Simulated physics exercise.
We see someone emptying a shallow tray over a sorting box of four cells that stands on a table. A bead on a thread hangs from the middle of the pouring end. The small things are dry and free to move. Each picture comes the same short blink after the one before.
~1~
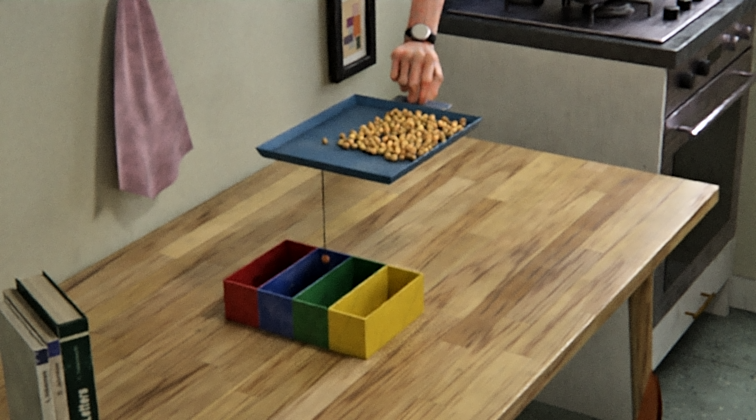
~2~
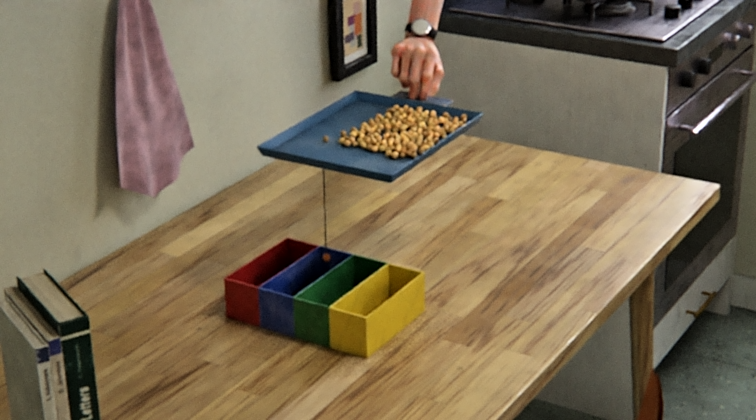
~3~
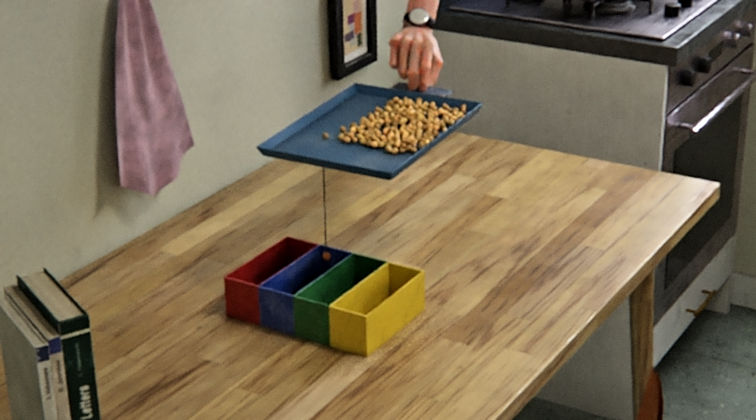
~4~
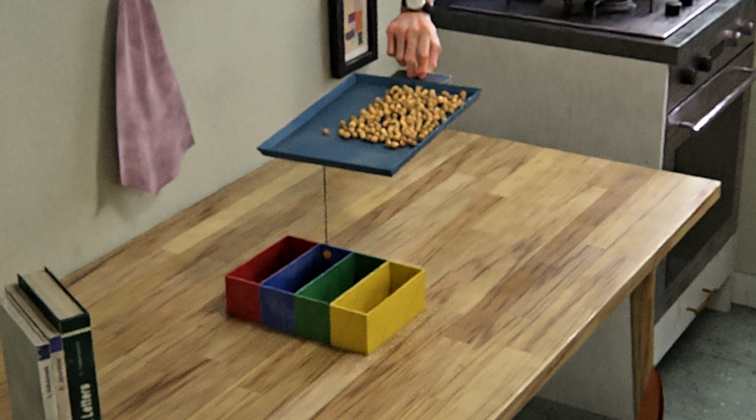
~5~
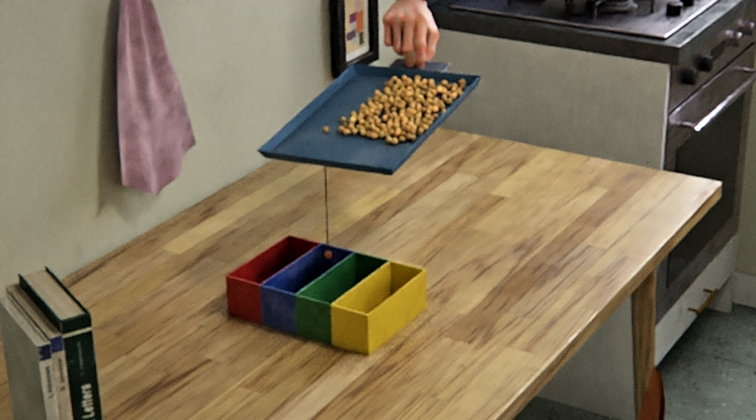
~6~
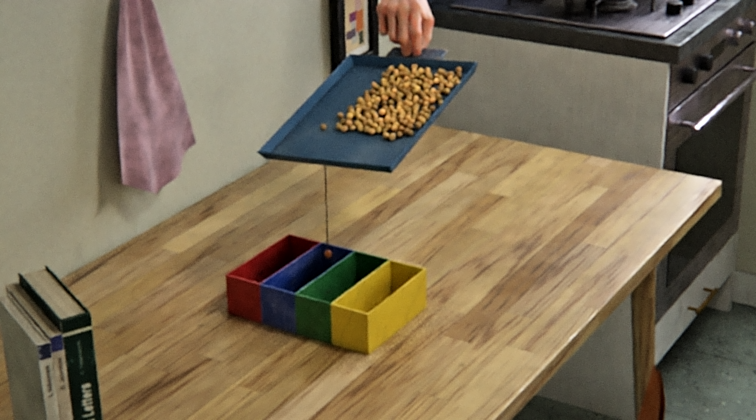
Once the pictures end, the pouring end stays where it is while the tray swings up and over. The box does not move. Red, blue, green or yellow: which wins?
The red one ends fullest.
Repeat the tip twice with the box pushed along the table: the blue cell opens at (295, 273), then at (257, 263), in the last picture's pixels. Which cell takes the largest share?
At the first place that red cell, at the second the cell in blue.
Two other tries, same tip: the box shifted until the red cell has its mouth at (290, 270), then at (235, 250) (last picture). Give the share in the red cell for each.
The first gives 20 %, the second 20 %.
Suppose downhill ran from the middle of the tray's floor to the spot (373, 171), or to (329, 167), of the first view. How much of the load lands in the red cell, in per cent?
The first gives 0 %, the second 10 %.
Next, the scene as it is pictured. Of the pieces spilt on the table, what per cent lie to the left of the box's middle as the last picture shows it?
Near 100 %.
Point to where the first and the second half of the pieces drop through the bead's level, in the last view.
Around (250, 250) and then (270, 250).
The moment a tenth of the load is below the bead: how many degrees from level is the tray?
At some 60 degrees.
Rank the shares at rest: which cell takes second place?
Next in line is the cell in blue.
Soon, tray tipped steeply; about half on the tray; a small part in the red cell; a small part in the blue cell; a stray few in the green cell; about a third falling or outside the box.
A while on, tray tipped past a quarter turn; about half in the red cell; about a quarter in the blue cell; a stray few in the green cell; a stray few in the yellow cell; about a third falling or outside the box.
Towards the end, tray tipped past a quarter turn; about half in the red cell; about a quarter in the blue cell; a stray few in the green cell; a stray few in the yellow cell; about a third falling or outside the box.
Finally, tray tipped past a quarter turn; about half in the red cell; about a quarter in the blue cell; a stray few in the green cell; a stray few in the yellow cell; about a third outside the box.
